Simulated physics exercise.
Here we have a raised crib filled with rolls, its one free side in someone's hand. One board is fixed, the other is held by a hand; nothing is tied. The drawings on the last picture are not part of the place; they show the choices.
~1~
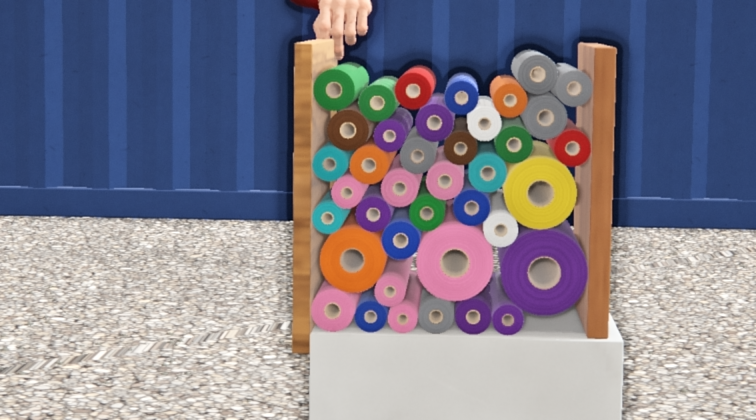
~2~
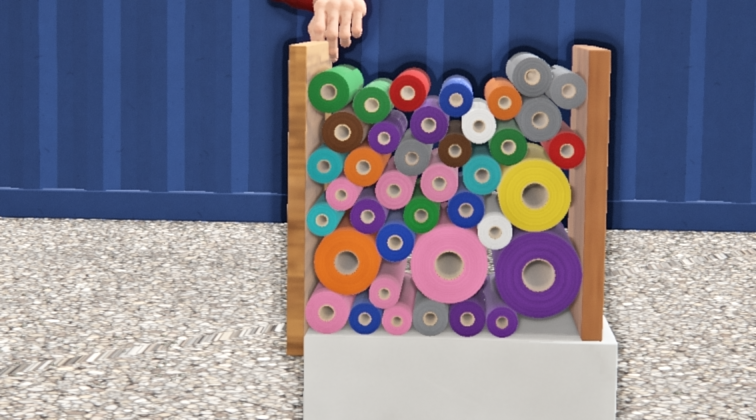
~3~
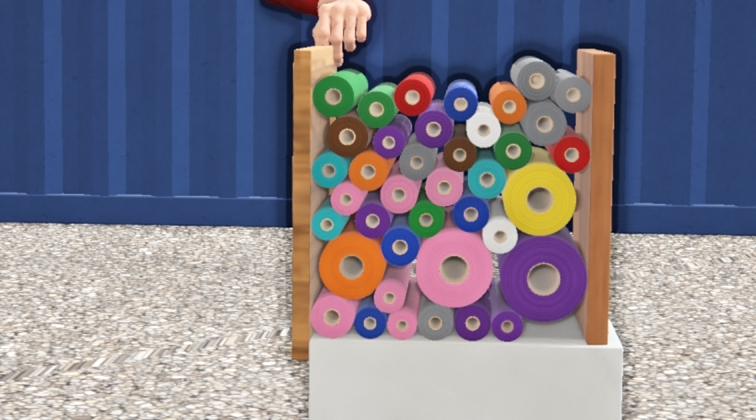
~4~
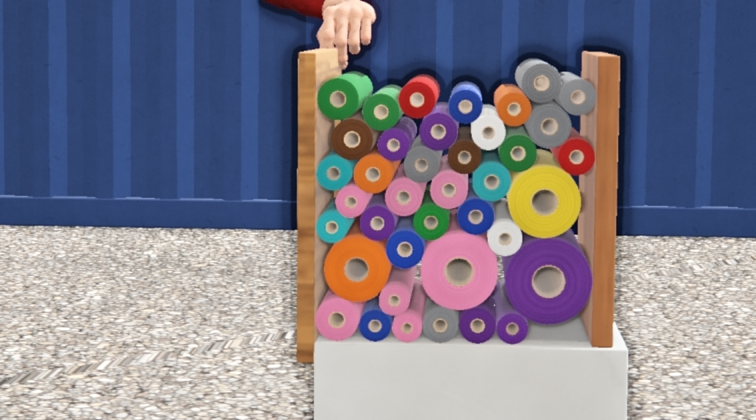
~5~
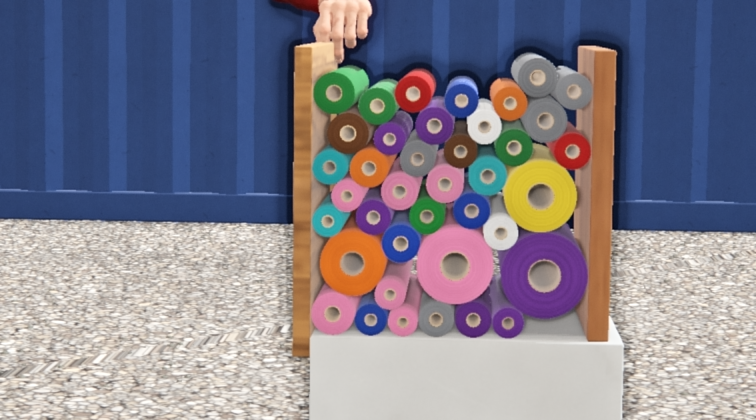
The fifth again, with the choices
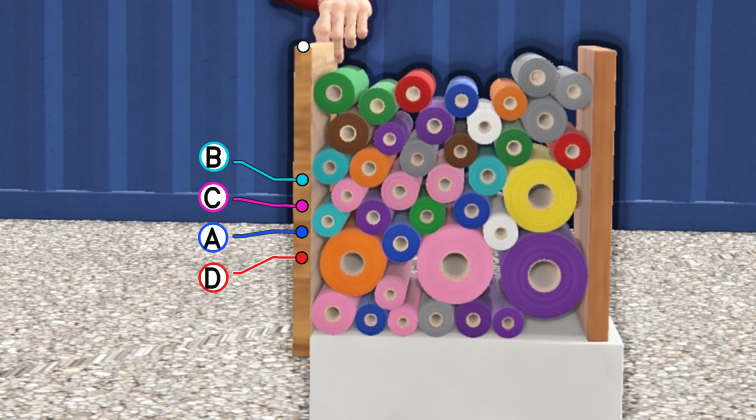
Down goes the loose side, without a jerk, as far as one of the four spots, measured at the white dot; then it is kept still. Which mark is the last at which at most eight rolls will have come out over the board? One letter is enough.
Stop at A.
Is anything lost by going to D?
Yes.
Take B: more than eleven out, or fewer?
At B, fewer than eleven.
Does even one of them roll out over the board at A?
At A: Yes.
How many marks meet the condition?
Three of them.
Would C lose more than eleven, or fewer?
At C, fewer than eleven.
On the marked copy, A at (302, 232); B at (302, 180); C at (302, 206); D at (302, 258); the white dot at (304, 47).
With A. Early on, top of the board (312, 126).
Further on, top of the board (311, 214).
At the end, top of the board (311, 232), about four out over the board.
As for the rest, B none out over the board; C one out over the board; D more than eight out over the board.
